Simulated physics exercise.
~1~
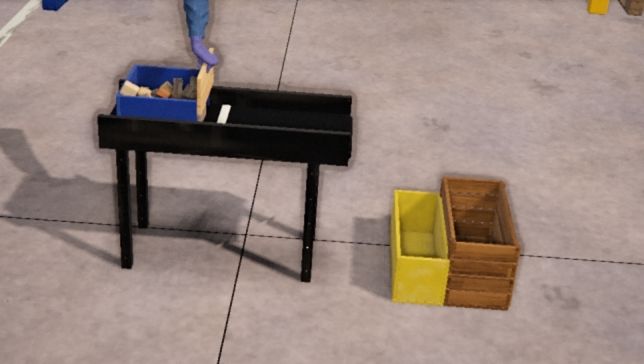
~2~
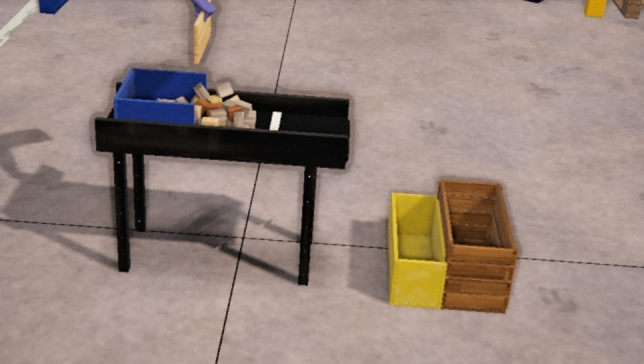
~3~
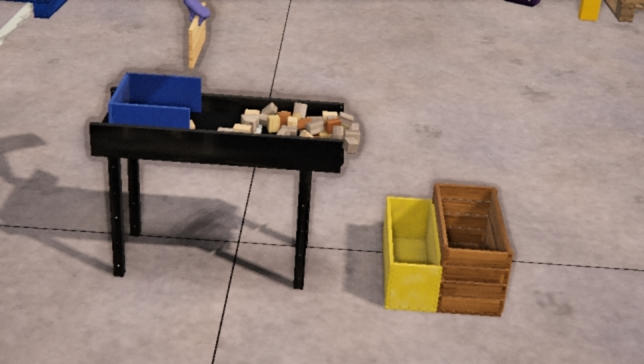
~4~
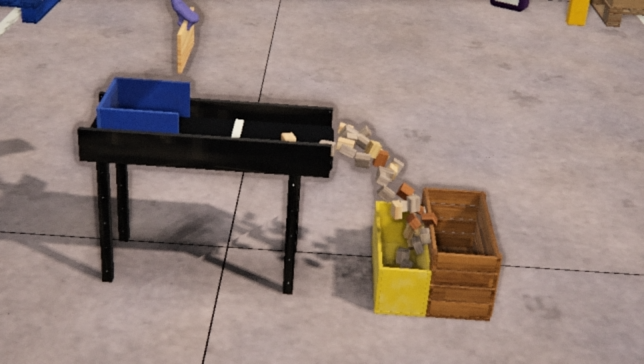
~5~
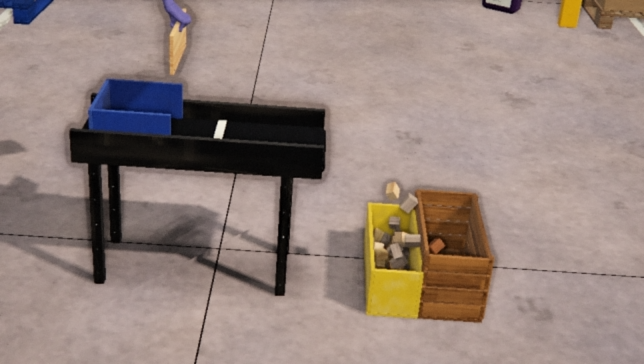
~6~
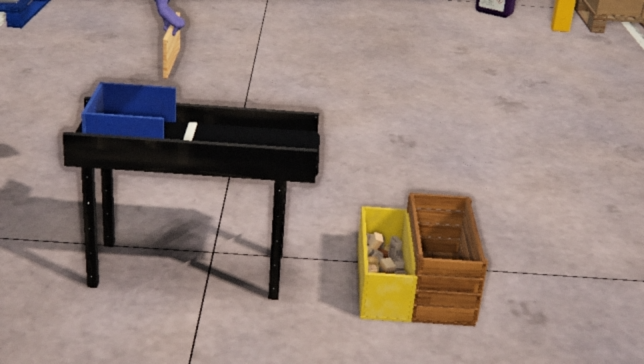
At first, a blue bin full of small wooden blocks sits at the left end of a black, table-like conveyor, with a wooden panel held at its open side by a purple-tipped arm. The arm lifts the panel, and the blocks spill out onto the belt. They spread into a loose line and travel right, past the far end. There they tumble off in a stream toward a yellow tote and a wooden tub on the floor. Most drop into the yellow tote, while at least one lands in the tub, leaving the bin and belt empty.
